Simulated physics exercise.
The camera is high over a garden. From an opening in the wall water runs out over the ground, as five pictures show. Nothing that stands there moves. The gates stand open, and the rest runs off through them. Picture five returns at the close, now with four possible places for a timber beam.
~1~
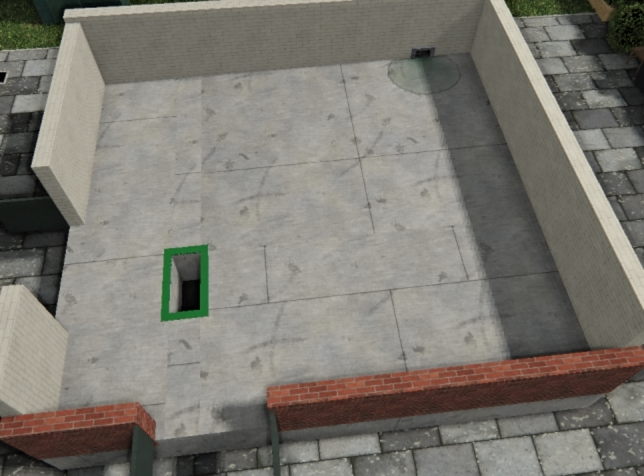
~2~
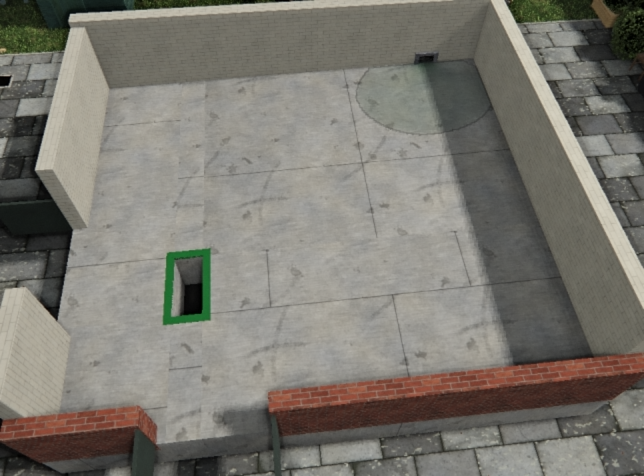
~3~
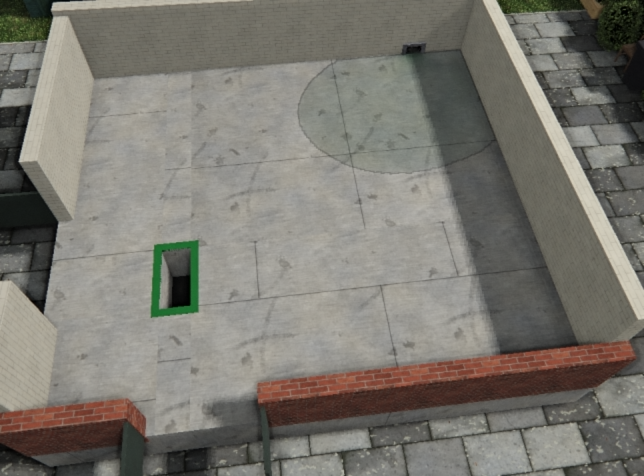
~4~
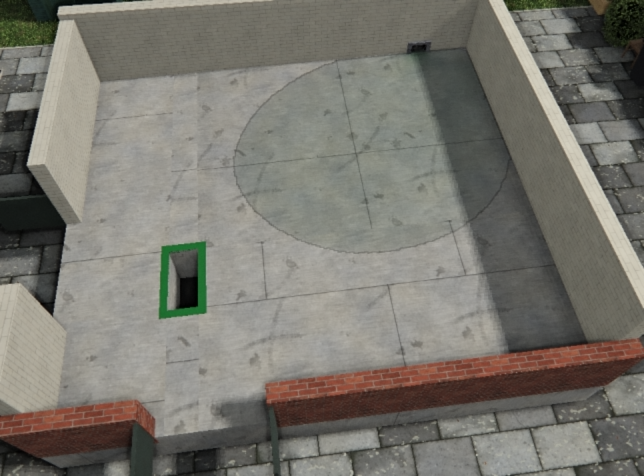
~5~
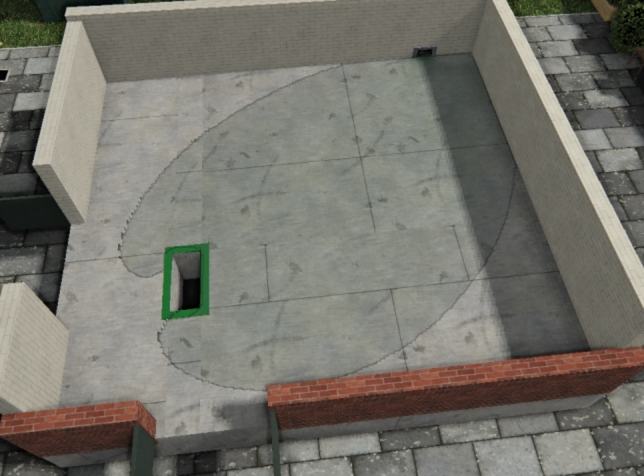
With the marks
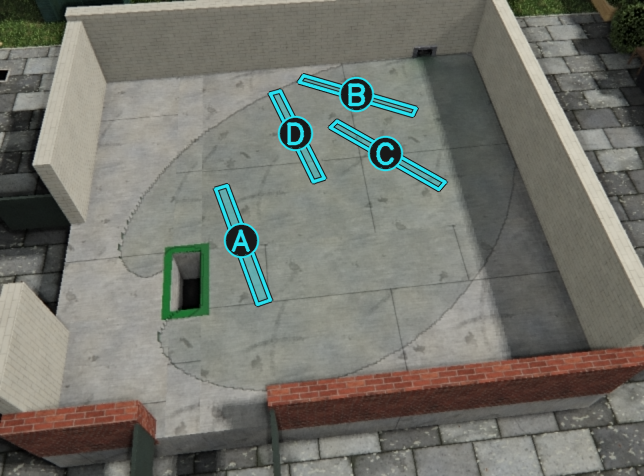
Water spreads in a widening round sheet from an outfall at the back right of a walled, paved garden, darkening the paving as it crosses toward the front left, then reaches and surrounds part of the green-framed drain.
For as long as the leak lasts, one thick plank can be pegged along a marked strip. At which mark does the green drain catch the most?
Use spot D.
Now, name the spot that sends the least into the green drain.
A it is.
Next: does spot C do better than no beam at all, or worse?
Worse.
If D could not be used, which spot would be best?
B it is.
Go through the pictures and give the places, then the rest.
Outfall at (423, 53); green drain at (185, 281); open gate at (214, 415); open gate at (77, 276); front seen at (406, 87), 2 % of the ground wet; green drain still dry, in the first picture.
Front seen at (438, 131), 8 % of the ground wet; green drain still dry, in the second picture.
Front seen at (376, 169), 18 % of the ground wet; green drain still dry, in the third picture.
Front seen at (290, 229), 34 % of the ground wet; green drain still dry, in the fourth picture.
Front seen at (188, 362), 58 % of the ground wet; green drain taking water, in the fifth picture.
On the marked copy, A from (221, 187) to (263, 302); B from (301, 78) to (414, 111); C from (333, 124) to (441, 185); D from (275, 92) to (318, 179).
With A, next to none of the stream goes into the green drain, about 99 % out by the gates.
With B, about 13 % of the stream goes into the green drain, about 86 % out by the gates.
With C, about 7 % of the stream goes into the green drain, about 92 % out by the gates.
With D, about 18 % of the stream goes into the green drain, about 81 % out by the gates.
